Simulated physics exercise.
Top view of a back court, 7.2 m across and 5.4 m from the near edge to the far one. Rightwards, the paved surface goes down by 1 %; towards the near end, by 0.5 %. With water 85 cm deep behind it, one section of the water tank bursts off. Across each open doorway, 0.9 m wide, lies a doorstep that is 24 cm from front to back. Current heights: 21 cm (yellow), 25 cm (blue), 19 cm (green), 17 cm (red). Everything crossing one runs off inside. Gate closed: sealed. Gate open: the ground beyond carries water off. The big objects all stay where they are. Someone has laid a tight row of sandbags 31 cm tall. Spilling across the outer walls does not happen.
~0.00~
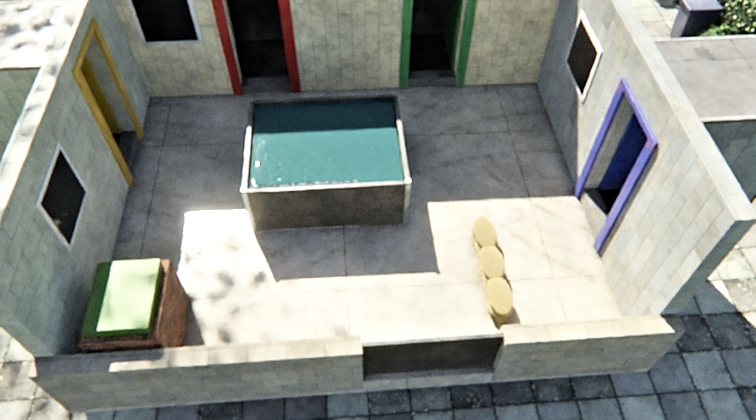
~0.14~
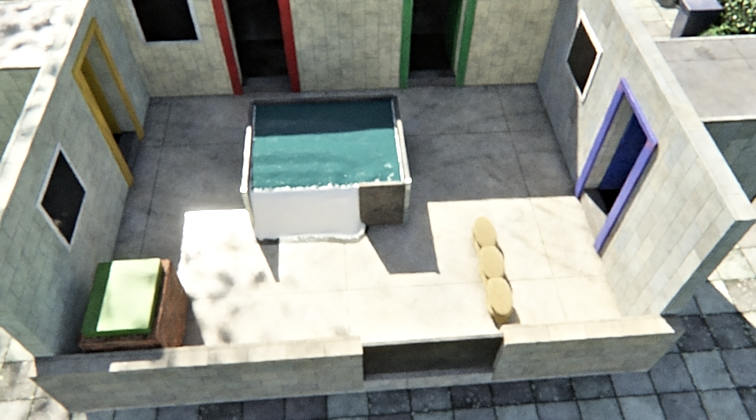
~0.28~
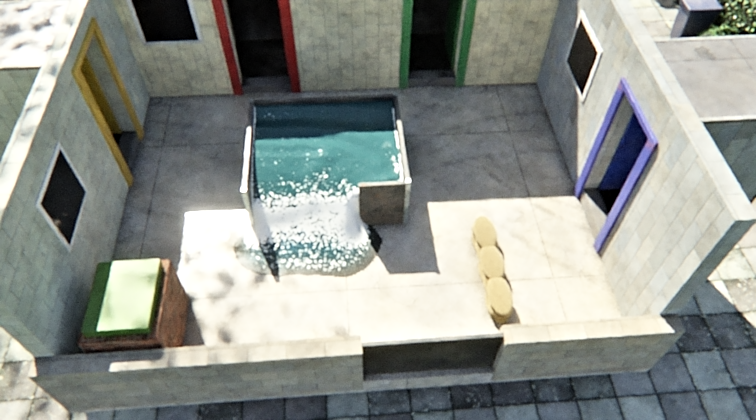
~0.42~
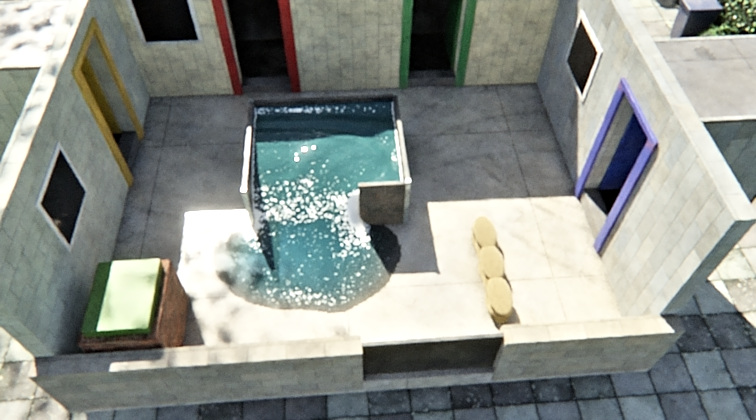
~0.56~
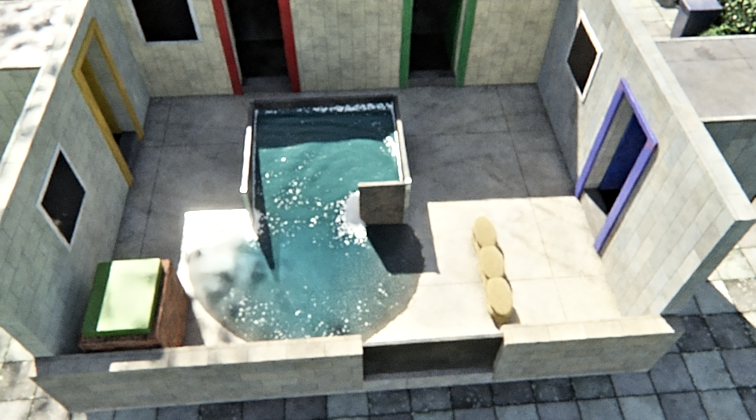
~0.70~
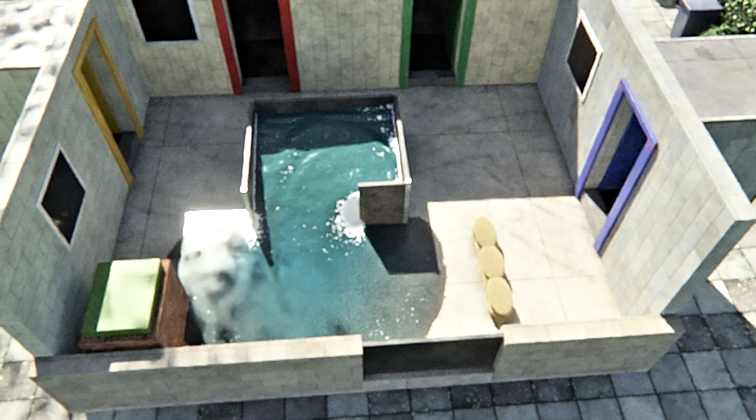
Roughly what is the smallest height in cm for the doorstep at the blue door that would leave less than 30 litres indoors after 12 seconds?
Close to 9.5 cm.
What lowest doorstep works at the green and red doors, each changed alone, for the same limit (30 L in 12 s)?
Close to 15 cm (green) and close to 7.0 cm (red).
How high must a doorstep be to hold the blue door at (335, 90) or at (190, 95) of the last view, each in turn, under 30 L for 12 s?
Around 11.5 and 14.0 cm respectively.
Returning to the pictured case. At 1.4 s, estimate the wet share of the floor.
I'd say near 25 percent is wet.
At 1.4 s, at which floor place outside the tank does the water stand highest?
(185, 375).
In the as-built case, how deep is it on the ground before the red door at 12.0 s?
The depth there is around 8.0 cm.
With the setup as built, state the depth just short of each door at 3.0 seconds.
Depths in cm - yellow: 3, blue: 7, green: 0, red: 0.
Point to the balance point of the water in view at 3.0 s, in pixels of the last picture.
The water is centred near (325, 262).
After 1.4 s water covers 25 % of the floor, deepest (63 cm) near (185, 375); it has not reached the blue door.
After 3.0 s water covers 50 % of the floor, deepest (36 cm) near (621, 346); 7 cm at the blue door, 0 litres in over its 25 cm doorstep.
After 12.0 s water covers 95 % of the floor, deepest (24 cm) near (621, 346); 16 cm at the blue door, 0 litres in over its 25 cm doorstep.
At the blue door as built, the water arrived by 2.6 s and peaked near 17 cm at 11.6 s.
Run again over the same 12 s with other heights there, 52 litres in over 7.5 cm, 22 litres over 10.5 cm. The limit of 30 litres is kept from about 9.5 cm up.
